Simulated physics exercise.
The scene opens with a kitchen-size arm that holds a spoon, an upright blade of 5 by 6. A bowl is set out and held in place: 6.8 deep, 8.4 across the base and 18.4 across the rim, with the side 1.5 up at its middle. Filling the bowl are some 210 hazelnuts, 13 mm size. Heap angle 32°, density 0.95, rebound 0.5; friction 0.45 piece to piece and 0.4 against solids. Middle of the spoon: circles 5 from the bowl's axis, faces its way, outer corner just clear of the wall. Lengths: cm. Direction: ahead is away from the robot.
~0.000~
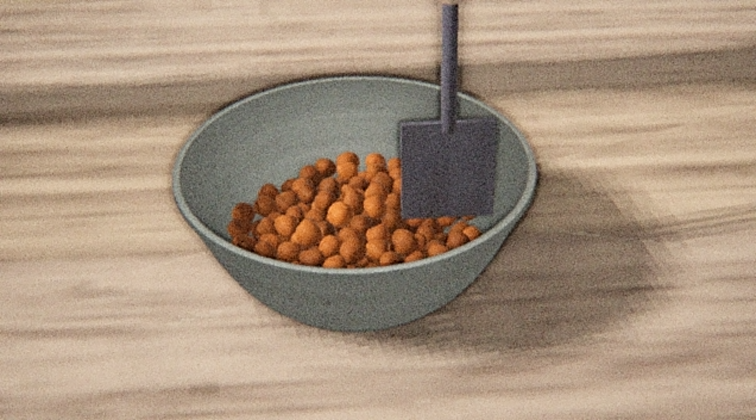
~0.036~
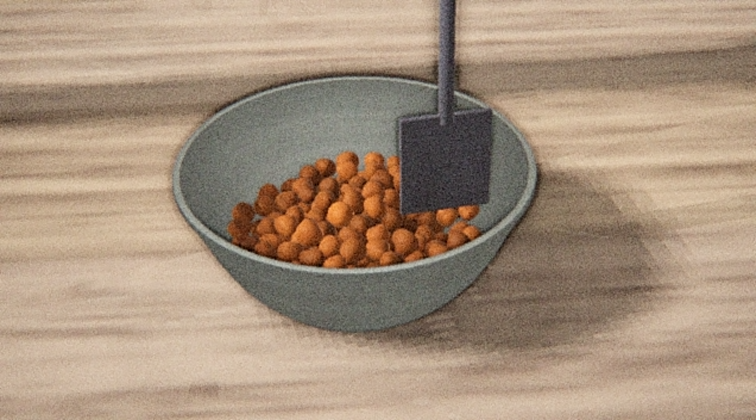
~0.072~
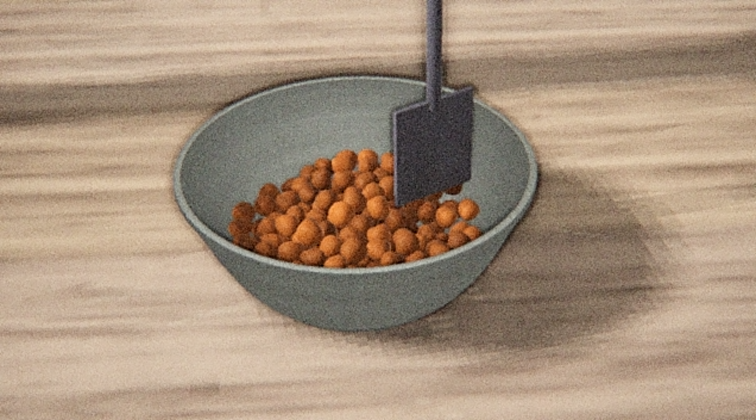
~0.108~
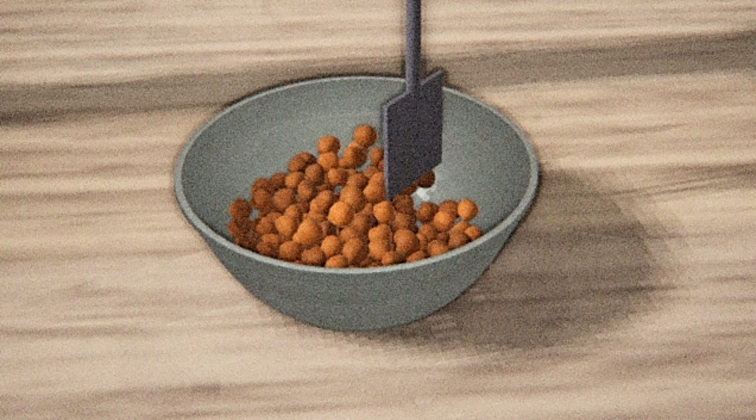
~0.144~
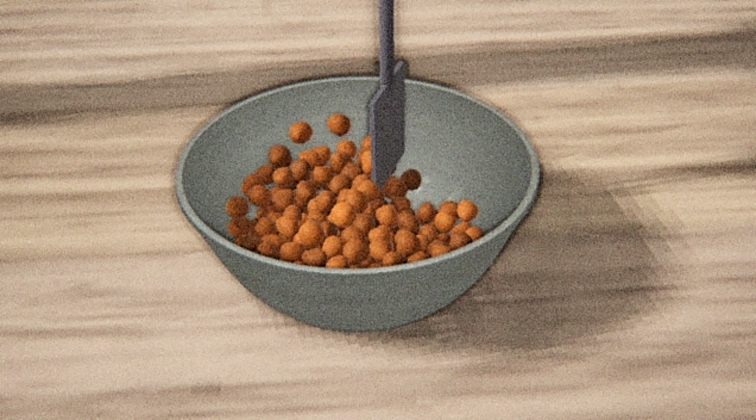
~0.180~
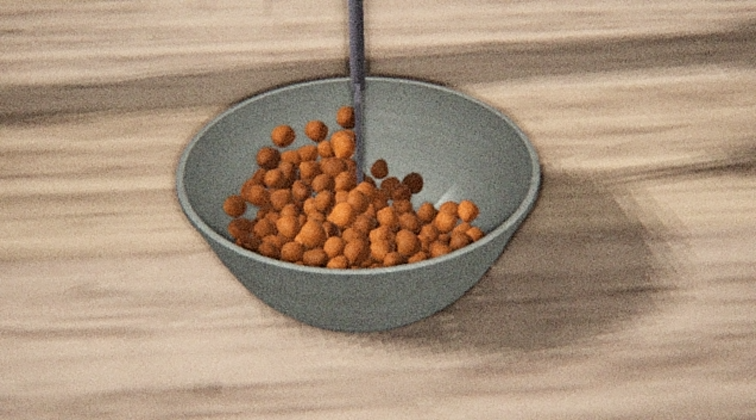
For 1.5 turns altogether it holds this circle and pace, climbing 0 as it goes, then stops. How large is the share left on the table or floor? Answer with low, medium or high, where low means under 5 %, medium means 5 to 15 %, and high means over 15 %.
Medium.
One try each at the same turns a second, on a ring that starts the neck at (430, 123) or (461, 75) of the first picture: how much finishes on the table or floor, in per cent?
Roughly 10 and 0 per cent.
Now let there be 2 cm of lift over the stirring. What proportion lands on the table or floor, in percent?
Result: Roughly 0 %.
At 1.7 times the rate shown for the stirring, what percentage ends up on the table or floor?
25 %.
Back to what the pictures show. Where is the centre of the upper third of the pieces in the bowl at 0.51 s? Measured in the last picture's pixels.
About pixel (394, 260).
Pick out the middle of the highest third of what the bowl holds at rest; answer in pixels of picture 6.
(310, 261).
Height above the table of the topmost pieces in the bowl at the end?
About 6.0 cm.
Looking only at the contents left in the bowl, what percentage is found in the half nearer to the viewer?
It comes to near 65 percent.
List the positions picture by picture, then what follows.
The first frame shows spoon neck at (449, 97), 0° round; upper third of the load around (353, 216), from x 240 to 470, top at y 160; 208 in the bowl.
The second frame shows spoon neck at (447, 89), 9° round; upper third of the load around (352, 216), from x 240 to 470, top at y 160.
The third frame shows spoon neck at (434, 75), 28° round; upper third of the load around (353, 217), from x 240 to 470, top at y 150.
The fourth frame shows spoon neck at (414, 64), 47° round; upper third of the load around (350, 214), from x 240 to 470, top at y 130.
The fifth frame shows spoon neck at (387, 58), 67° round; upper third of the load around (333, 215), from x 240 to 475, top at y 115.
The sixth frame shows spoon neck at (357, 56), 86° round; upper third of the load around (325, 216), from x 240 to 475, top at y 115; 208 in the bowl.
By 0.51 s, 264° round, highest piece 8 above the table; 205 in the bowl, 1 on the table or floor, 2 in flight or on the tool.
By 0.84 s, 81° round, highest piece 8 above the table; 195 in the bowl, 9 on the table or floor, 4 in flight or on the tool.
By 1.20 s, 180° round, highest piece 6 above the table; 188 in the bowl, 19 on the table or floor, 1 in flight or on the tool.
By 1.90 s, 180° round, highest piece 5 above the table; 188 in the bowl, 20 on the table or floor.
Final count, 188 in the bowl, 20 on the table or floor. That is 10 % on the table or floor.
